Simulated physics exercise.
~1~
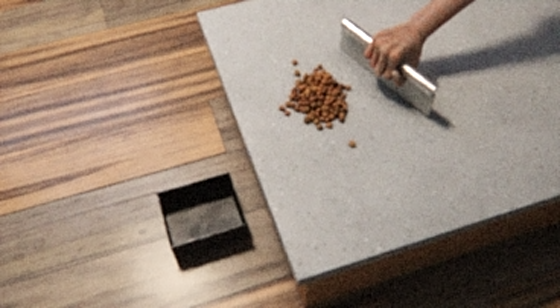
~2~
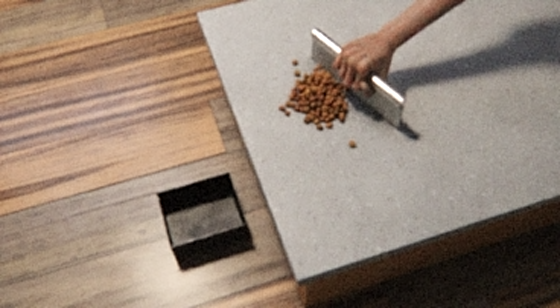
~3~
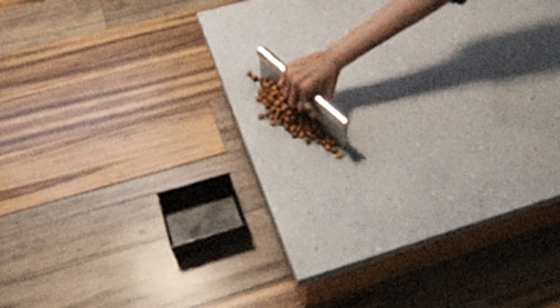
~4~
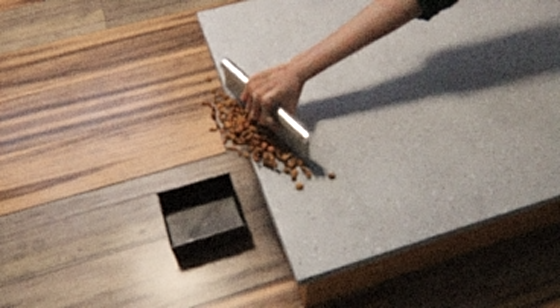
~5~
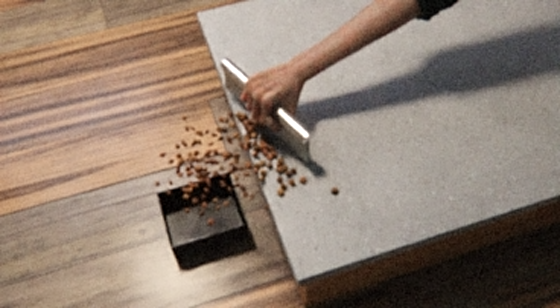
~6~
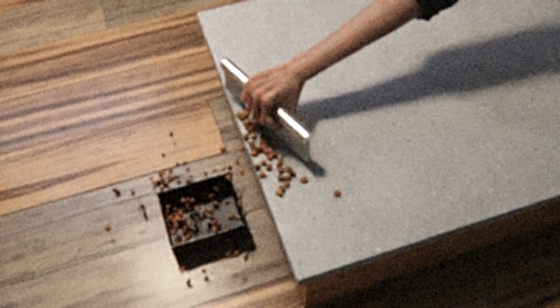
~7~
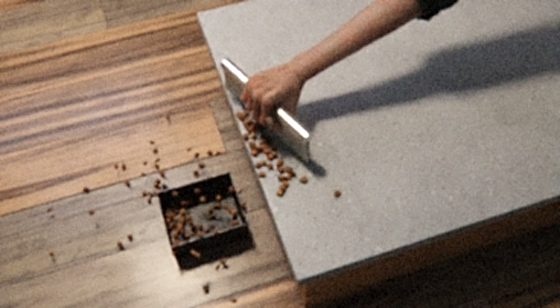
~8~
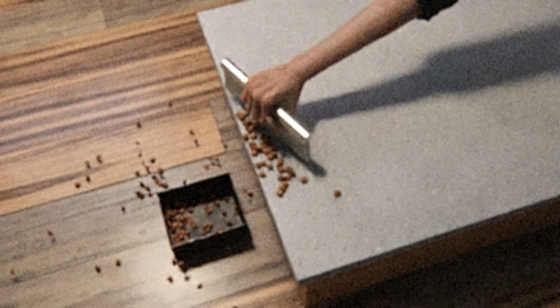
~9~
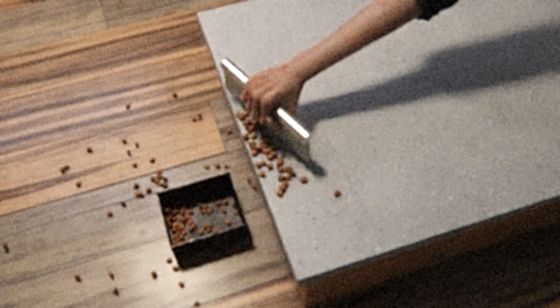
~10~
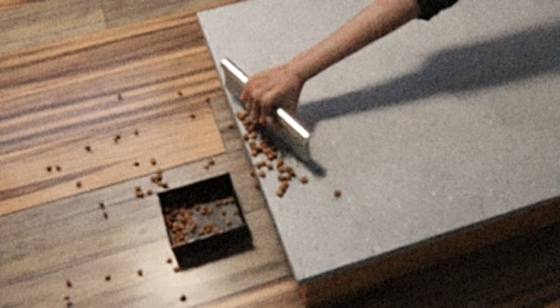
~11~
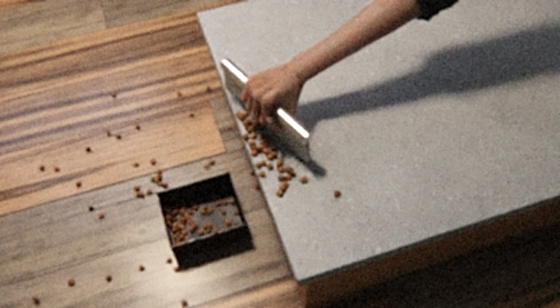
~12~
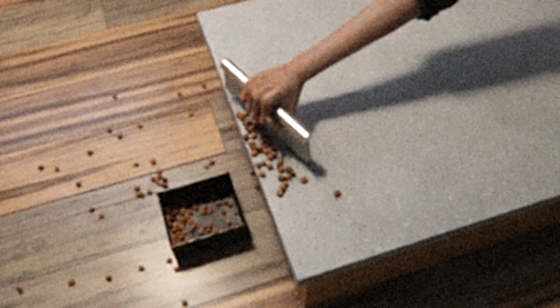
At the start, a hand holds a straight metallic scraper on a gray slab beside a loose pile of brown kibble, with an open black tin on the wooden floor below. The hand pushes the scraper left into the pile, which bunches and spreads along the blade. At the slab's left edge the scraper stops, and many pieces spill over. Some drop into the tin, while others scatter and roll leftward across the floor. It ends with kibble in the tin, more strewn around the floor, and a cluster still on the slab beside the motionless scraper.
